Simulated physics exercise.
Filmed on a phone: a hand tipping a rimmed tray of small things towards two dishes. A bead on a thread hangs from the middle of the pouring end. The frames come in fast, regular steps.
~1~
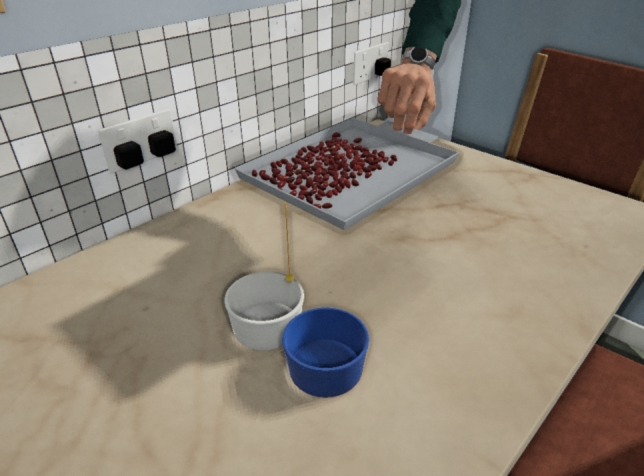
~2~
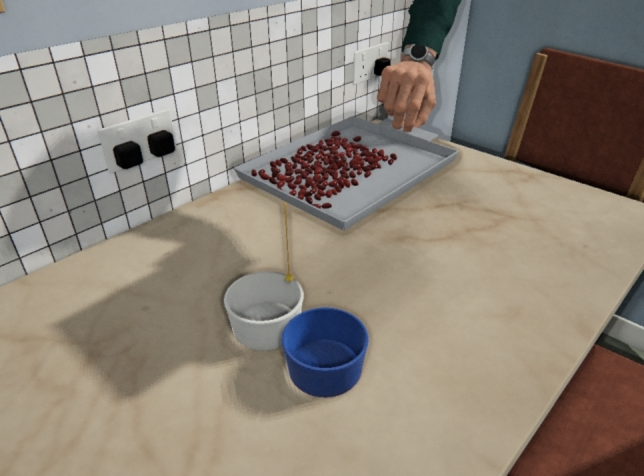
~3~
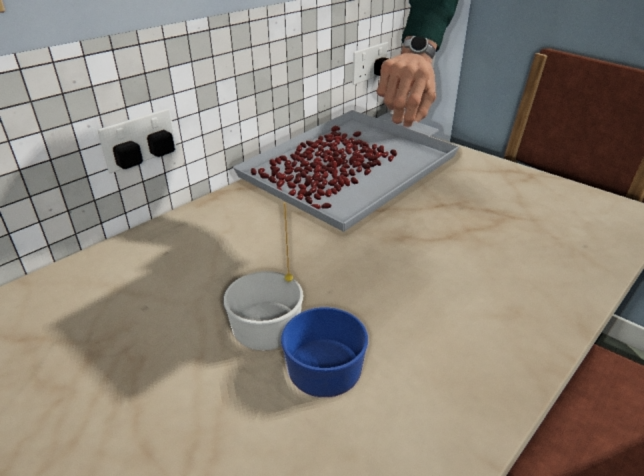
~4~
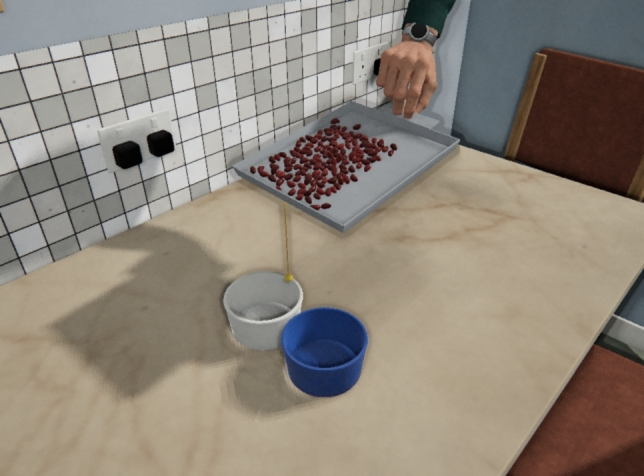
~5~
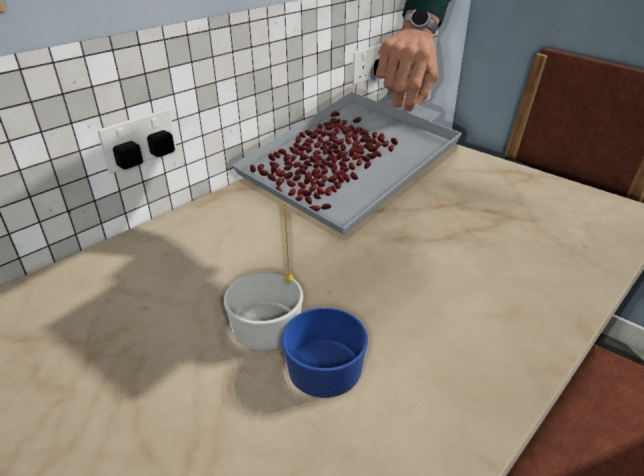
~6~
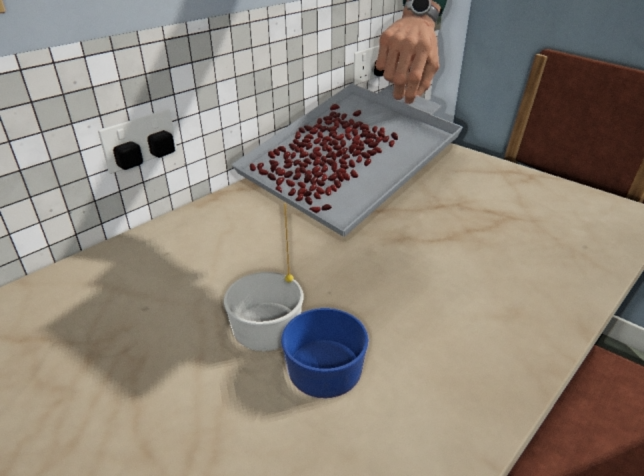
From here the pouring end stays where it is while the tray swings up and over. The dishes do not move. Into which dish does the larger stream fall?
It favours the right-hand dish.
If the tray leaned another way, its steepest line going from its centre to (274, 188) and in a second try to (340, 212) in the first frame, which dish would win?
First the left one, then right.
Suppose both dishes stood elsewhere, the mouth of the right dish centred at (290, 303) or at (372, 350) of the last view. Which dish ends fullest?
The first try: The right dish. The second: The left dish.
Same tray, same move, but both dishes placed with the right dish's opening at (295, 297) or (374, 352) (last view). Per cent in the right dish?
Roughly 30 per cent, and 10 per cent.
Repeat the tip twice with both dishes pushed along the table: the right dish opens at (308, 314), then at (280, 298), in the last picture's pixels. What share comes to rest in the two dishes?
Roughly 70 per cent, and 30 per cent.
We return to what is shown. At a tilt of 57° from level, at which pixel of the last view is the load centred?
Around (315, 182).
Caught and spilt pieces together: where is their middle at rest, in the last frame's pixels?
Roughly at (324, 360).
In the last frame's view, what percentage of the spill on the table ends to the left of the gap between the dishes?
Roughly 50 in a hundred.
Soon after the last picture, tray tipped steeply; nearly all on the tray; a stray few in the air.
A little later, tray tipped right over; about a third on the tray; about a quarter in the right dish; a stray few in the left dish; a stray few outside both; about a third in the air.
Later still, tray tipped past a quarter turn; most in the right dish; about a quarter in the left dish; a small part outside both.
At rest, tray tipped past a quarter turn; most in the right dish; about a quarter in the left dish; a small part outside both.
